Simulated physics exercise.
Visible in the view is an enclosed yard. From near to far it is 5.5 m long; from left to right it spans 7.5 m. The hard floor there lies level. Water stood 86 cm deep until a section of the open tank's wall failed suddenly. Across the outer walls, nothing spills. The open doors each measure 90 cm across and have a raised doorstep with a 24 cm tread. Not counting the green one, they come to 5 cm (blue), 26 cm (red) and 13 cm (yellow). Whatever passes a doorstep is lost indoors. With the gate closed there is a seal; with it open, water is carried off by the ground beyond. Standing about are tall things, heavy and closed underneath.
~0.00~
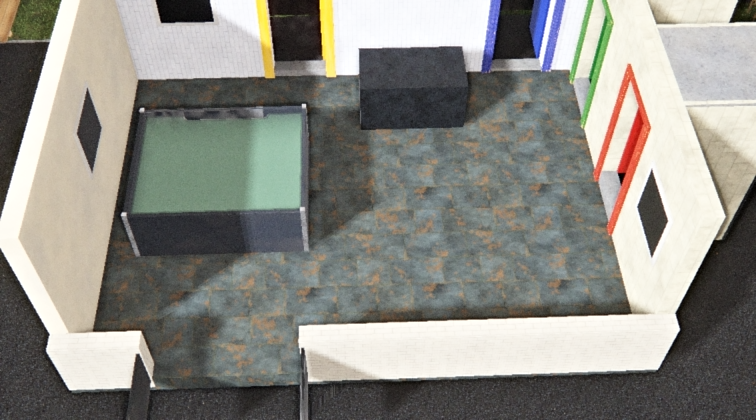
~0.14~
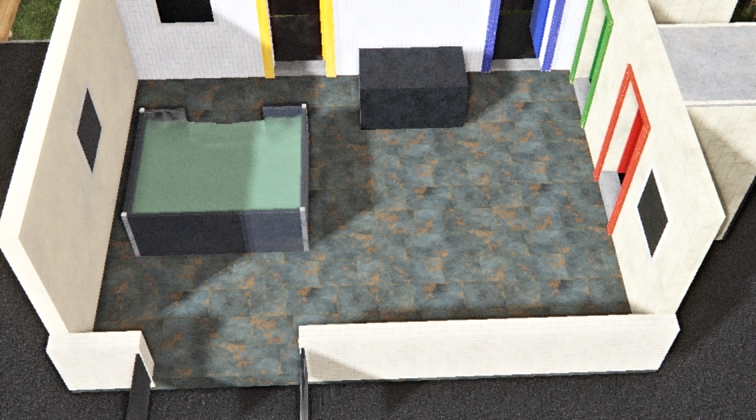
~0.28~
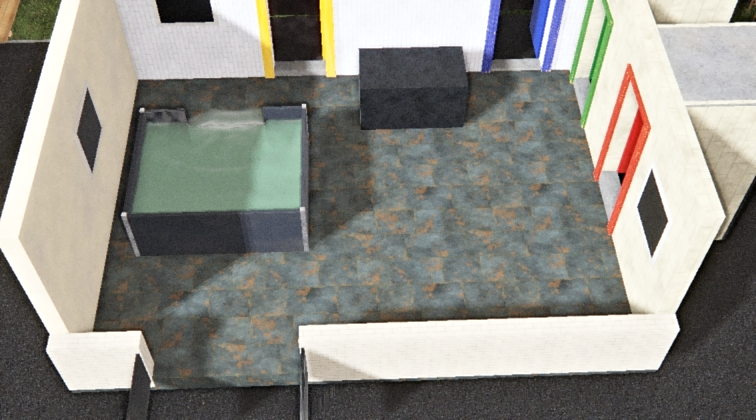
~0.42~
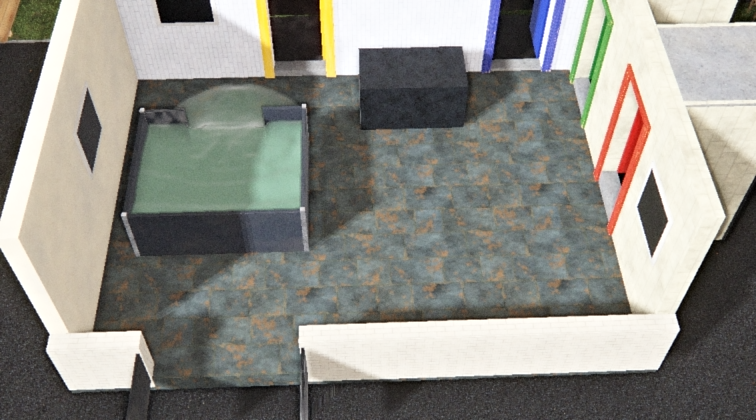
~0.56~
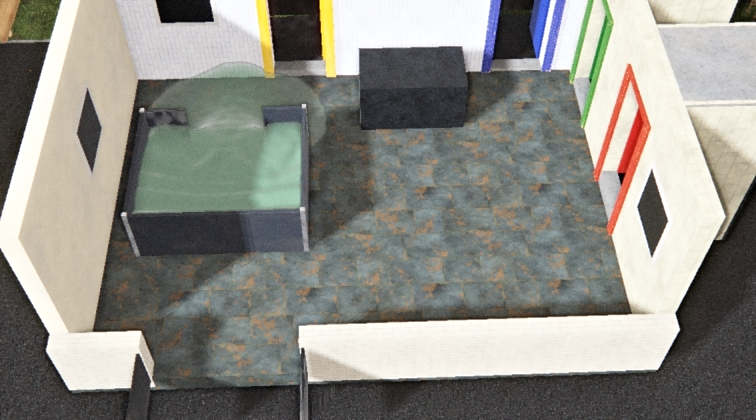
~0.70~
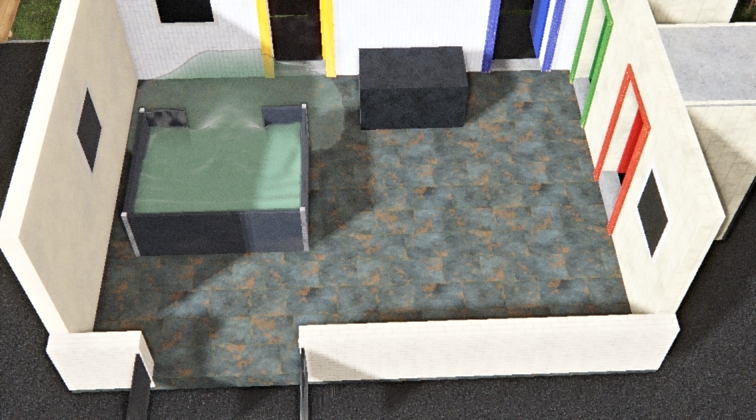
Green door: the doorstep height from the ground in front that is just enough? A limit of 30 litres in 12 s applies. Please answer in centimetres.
17 cm.
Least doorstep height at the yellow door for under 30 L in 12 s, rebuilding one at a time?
Door yellow, min height approx. 33 cm.
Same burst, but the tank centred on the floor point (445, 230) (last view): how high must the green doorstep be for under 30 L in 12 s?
Then roughly 26 cm.
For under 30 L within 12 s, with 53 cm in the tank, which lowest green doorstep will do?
9.0 cm.
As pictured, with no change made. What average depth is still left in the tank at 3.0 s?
About 37 cm.
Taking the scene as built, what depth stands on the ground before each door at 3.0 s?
Depth (cm): Blue 9 / green 21 / red 0 / yellow 26.
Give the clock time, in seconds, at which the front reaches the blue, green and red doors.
Blue = 2.0 s, green = 2.4 s, red = 3.4 s.
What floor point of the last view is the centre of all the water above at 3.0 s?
It lies near (243, 158) in the last picture.
After 1.4 s water covers 15 % of the floor, deepest (70 cm) near (138, 83); it has not reached the green door.
After 3.0 s water covers 40 % of the floor, deepest (40 cm) near (88, 364); 21 cm at the green door, 10 litres in over its 15 cm doorstep.
After 12.0 s water covers 100 % of the floor, deepest (13 cm) near (360, 131); 7 cm at the green door, 52 litres in over its 15 cm doorstep.
At the green door as built, the water arrived by 2.5 s and peaked near 22 cm at 3.2 s.
With a doorstep of 13.5 cm, 75 litres would have come in within the 12 s; with 18.5 cm, 19 litres. So under 30 litres takes about 17 cm.
